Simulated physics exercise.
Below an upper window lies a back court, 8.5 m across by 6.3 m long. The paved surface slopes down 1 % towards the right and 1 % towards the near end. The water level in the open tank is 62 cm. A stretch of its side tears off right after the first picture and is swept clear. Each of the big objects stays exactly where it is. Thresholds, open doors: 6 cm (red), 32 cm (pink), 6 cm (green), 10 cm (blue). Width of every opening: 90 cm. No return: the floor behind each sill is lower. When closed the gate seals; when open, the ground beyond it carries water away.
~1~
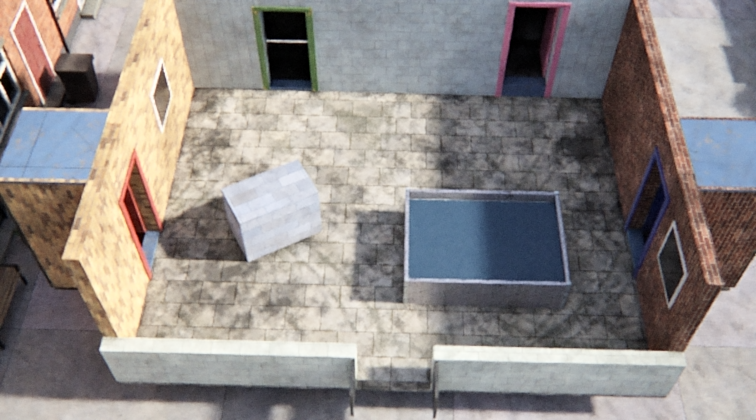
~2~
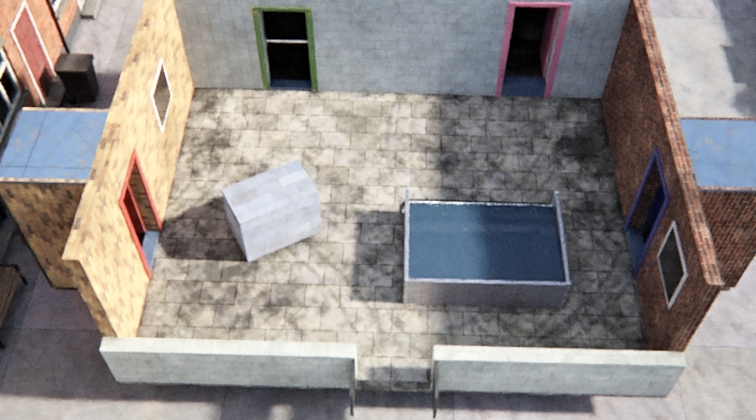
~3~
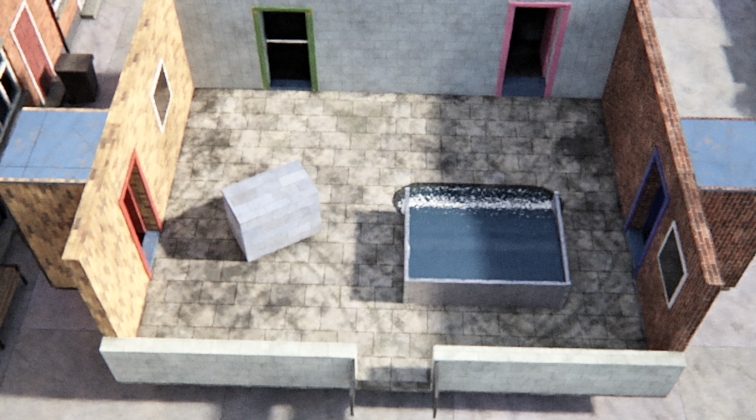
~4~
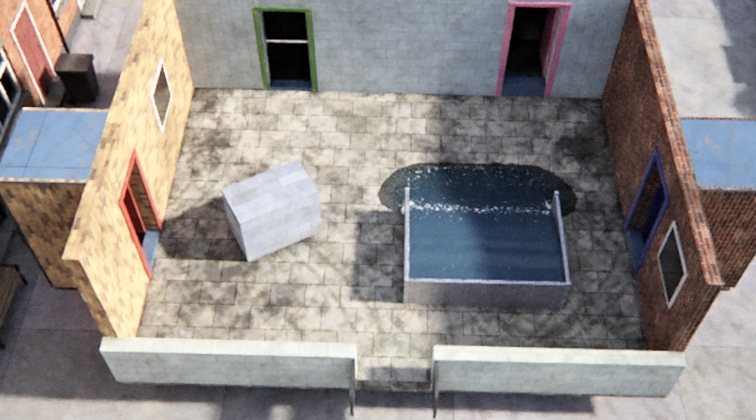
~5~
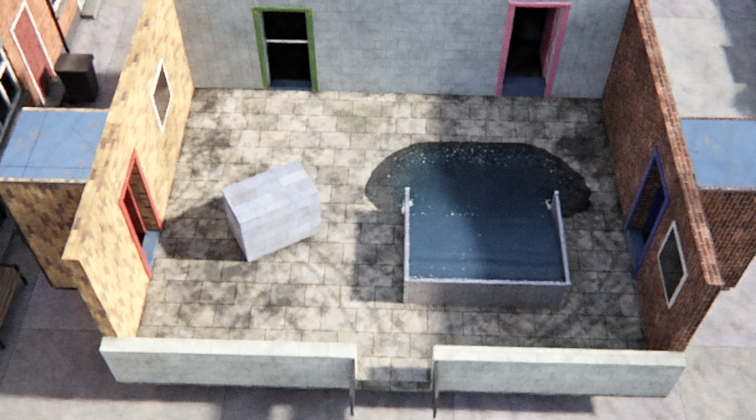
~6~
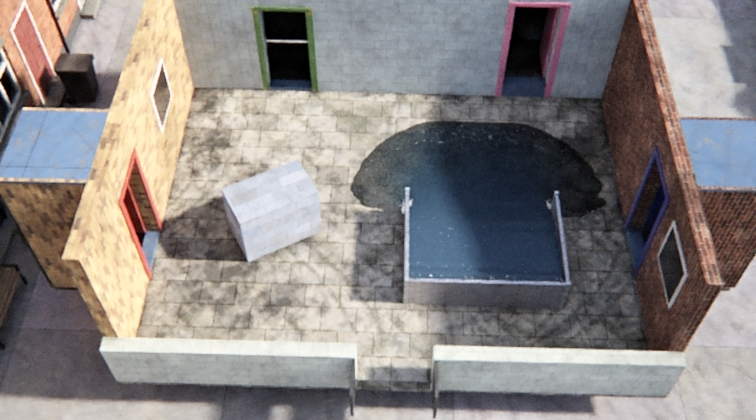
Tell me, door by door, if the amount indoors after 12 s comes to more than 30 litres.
Red door: Short of the limit. Pink door: Short of the limit. Green door: Short of the limit. Blue door: Short of the limit.
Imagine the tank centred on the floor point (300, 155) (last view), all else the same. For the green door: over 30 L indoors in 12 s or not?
Against the limit, the green door gets more than that.
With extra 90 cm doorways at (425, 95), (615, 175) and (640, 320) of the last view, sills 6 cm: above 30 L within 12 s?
Well, the first is on the high side, the second is on the high side, and the third is on the high side.
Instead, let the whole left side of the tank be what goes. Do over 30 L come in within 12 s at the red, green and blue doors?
Against that limit: Red past it, green past it, blue not over.
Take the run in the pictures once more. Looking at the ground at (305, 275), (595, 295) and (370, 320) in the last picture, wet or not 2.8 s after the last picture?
Listed in sequence, the spots are bone dry, bone dry and bone dry.
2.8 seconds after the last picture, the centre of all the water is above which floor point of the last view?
Close to (472, 160) in the last picture.
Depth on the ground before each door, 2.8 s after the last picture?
Depths: Red door 0 cm, pink door 22 cm, green door 8 cm, blue door 1 cm.
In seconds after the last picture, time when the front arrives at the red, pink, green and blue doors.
Times: Red 4.0 seconds, pink 0.2 seconds, green 1.5 seconds, blue 3.0 seconds.
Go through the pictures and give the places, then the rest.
In the first frame, the open tank at (484, 238) is whole and still, 62 cm deep.
In the second frame, water pours out on the open tank's far side and has run 1.4 m, to a hidden place; typically 8 cm deep outside, 62 cm at the open tank's back.
In the third frame, the front is at a hidden place, 1.5 m from the gap on the open tank's far side; 1.7 m2 of floor is under water; 62 cm left at the back of the open tank.
In the fourth frame, the front is at (571, 199), 1.8 m from the gap on the open tank's far side; 3.6 m2 of floor is under water; 62 cm left at the back of the open tank.
In the fifth frame, the front is at (575, 177), 2.2 m from the gap on the open tank's far side; 5.7 m2 of floor is under water; 56 cm left at the back of the open tank.
In the sixth frame, the front is at (541, 134), 2.5 m from the gap on the open tank's far side; 8.0 m2 of floor is under water; 52 cm left at the back of the open tank.
Then, 0.7 s after the last picture water covers 30 % of the floor and is deepest (38 cm) near (471, 100); red door not reached, pink door 29 cm at the sill, 0 L in, green door not reached, blue door not reached.
Then, 1.5 s after the last picture water covers 35 % of the floor and is deepest (44 cm) near (593, 104); red door not reached, pink door 32 cm at the sill, 0 L in, green door 3 cm at the sill, 0 L in, blue door not reached.
Then, 2.8 s after the last picture water covers 40 % of the floor and is deepest (28 cm) near (593, 104); red door not reached, pink door 22 cm at the sill, 1 L in, green door 8 cm at the sill, 3 L in, blue door not reached.
Then, 6.3 s after the last picture water covers 85 % of the floor and is deepest (21 cm) near (652, 375); red door 7 cm at the sill, 0 L in, pink door 7 cm at the sill, 1 L in, green door 3 cm at the sill, 6 L in, blue door 9 cm at the sill, 0 L in.
Then, 11.3 s after the last picture water covers 95 % of the floor and is deepest (12 cm) near (652, 375); red door 3 cm at the sill, 1 L in, pink door 2 cm at the sill, 1 L in, green door 1 cm at the sill, 6 L in, blue door 7 cm at the sill, 0 L in.
